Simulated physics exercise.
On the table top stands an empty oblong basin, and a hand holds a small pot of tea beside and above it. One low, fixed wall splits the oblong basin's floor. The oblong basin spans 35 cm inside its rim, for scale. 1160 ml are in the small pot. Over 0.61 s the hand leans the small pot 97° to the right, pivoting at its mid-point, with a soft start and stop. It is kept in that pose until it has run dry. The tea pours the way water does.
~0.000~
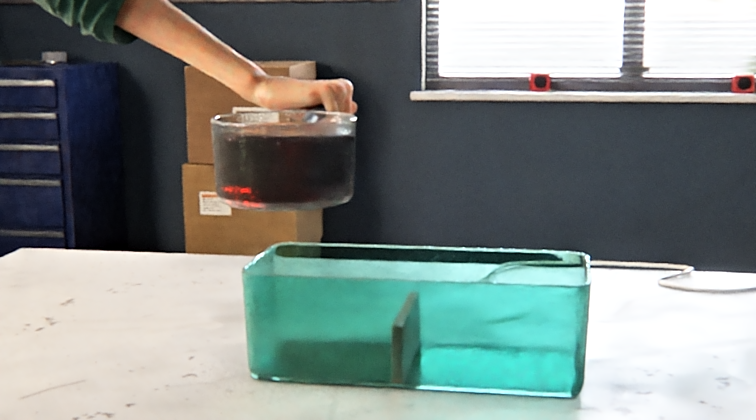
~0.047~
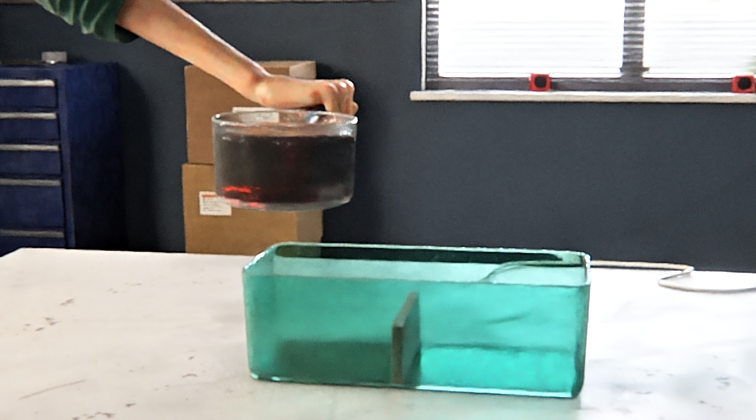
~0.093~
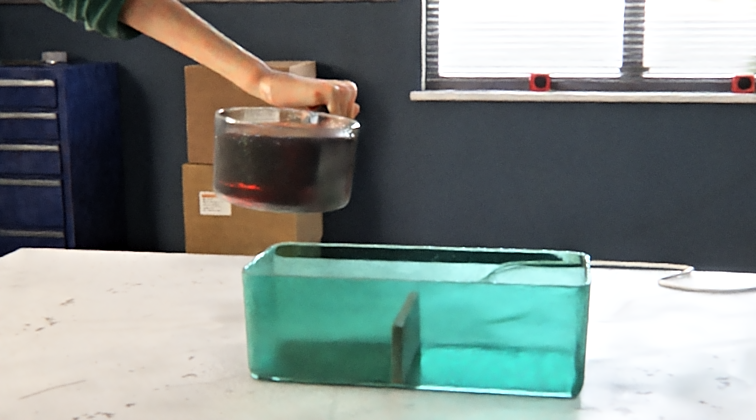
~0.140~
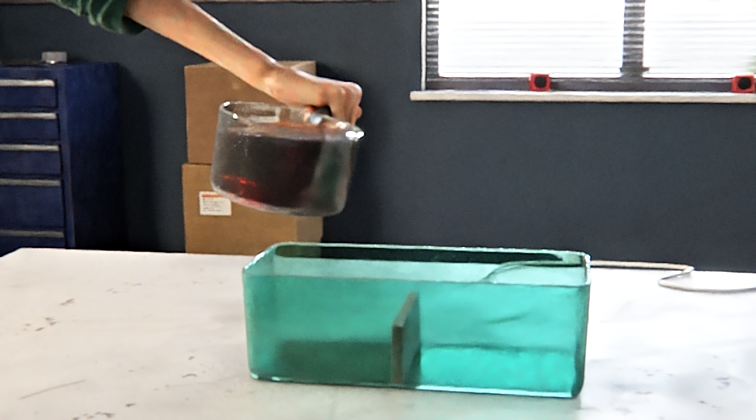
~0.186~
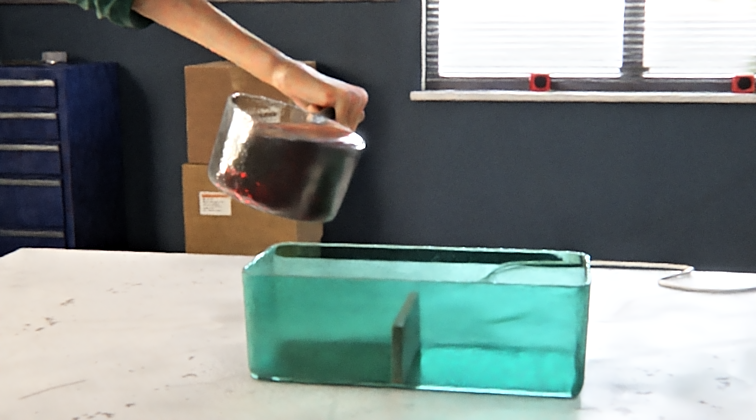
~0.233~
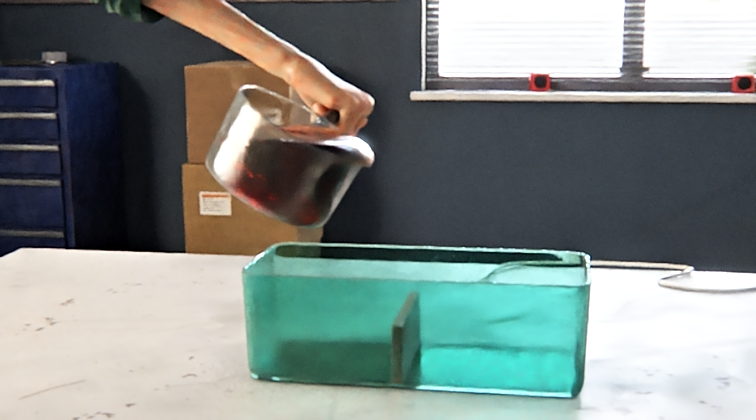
A hand holding a glass pot of dark tea above a green oblong basin, slowly tilting it to the right.
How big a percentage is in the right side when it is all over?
Roughly 42 per cent is in the right side.
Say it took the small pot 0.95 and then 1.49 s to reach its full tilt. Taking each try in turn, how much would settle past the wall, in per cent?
I'd expect close to 55 per cent and then close to 60 per cent.
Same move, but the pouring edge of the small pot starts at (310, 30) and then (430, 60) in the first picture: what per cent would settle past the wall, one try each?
Result: 25 per cent, then 90 per cent.
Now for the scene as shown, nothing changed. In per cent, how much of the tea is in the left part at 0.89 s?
Roughly 46 in a hundred.
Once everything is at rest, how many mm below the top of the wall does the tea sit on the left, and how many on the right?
Near 30 mm for the left and near 42 mm for the right.
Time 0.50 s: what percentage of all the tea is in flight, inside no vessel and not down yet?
30 per cent.
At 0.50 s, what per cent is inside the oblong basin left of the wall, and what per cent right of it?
I'd say some 8 in a hundred on the left and 22 on the right.
Then, 0.50 s in, the tilt is 89° and 40 per cent is still to pour, 8 is left of the wall and 23 right of it.
Then, 0.69 s in, the tilt is 97° and 11 per cent is still to pour, 42 is left of the wall and 40 right of it.
Then, 0.89 s in, the tilt is 97° and 3 per cent is still to pour, 45 is left of the wall and 41 right of it.
Then, 1.11 s in, the tilt is 97° and 1 per cent is still to pour, 56 is left of the wall and 41 right of it.
Finally, 56 per cent lies left of the wall, 42 right of it and 2 outside.
